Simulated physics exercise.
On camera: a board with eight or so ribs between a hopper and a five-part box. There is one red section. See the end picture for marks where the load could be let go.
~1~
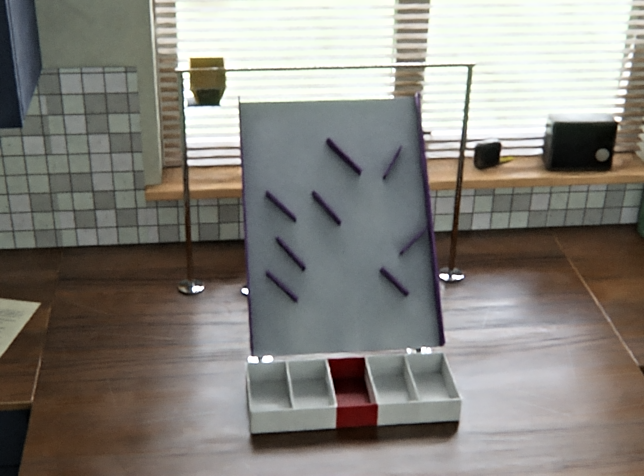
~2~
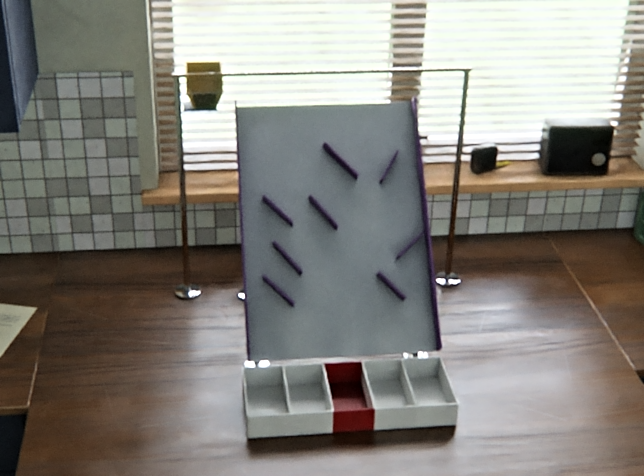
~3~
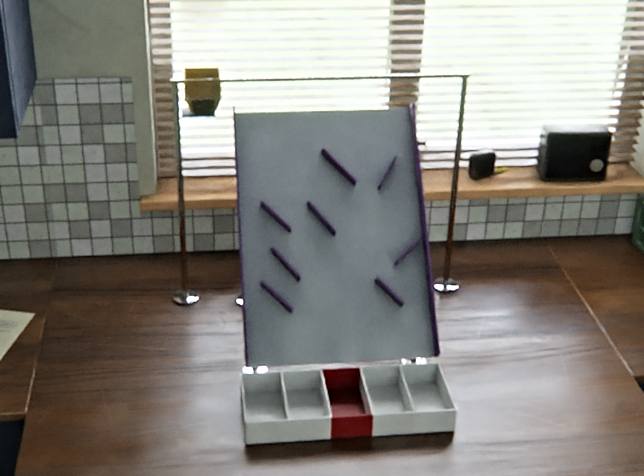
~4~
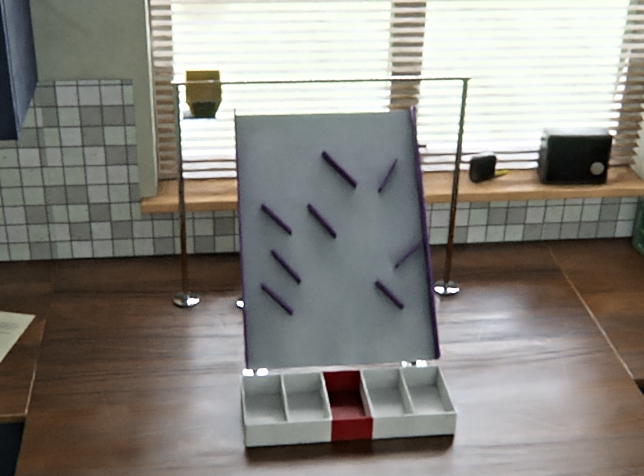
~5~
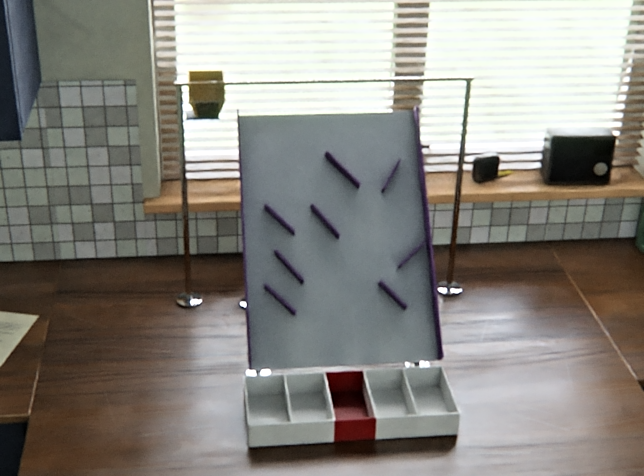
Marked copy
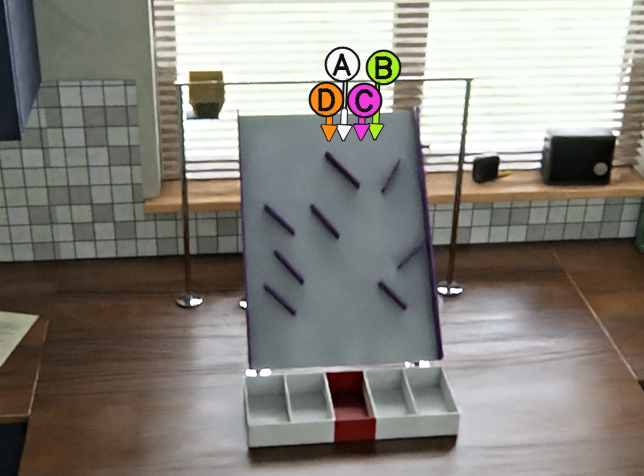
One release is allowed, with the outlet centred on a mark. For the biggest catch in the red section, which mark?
The best mark is B.
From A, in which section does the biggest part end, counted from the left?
The fifth.
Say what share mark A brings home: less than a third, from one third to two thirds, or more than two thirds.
Mark A gives less than a third.
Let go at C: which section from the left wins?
It is the fifth one.
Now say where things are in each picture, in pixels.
Hopper at (208, 96), allspice berries, door shut, in the first picture.
Ribs (324, 142) to (358, 175), (382, 179) to (399, 150), (263, 195) to (293, 222), in the second picture.
Ribs (308, 201) to (336, 232), (272, 247) to (300, 278), (397, 262) to (422, 237), in the third picture.
Ribs (262, 284) to (293, 312), (377, 280) to (404, 306), in the fourth picture.
Red section at (355, 428), number 3 of 5 from the left, in the fifth picture.
On the marked copy, mark A meets the board at (343, 134); mark B meets the board at (375, 133); mark C meets the board at (361, 134); mark D meets the board at (329, 135).
With A, a small part in the red section, most in other sections, a stray few outside the box.
With B, about half in the red section, about a third in other sections, a small part outside the box.
With C, a small part in the red section, most in other sections.
With D, a small part in the red section, most in other sections, a small part outside the box.
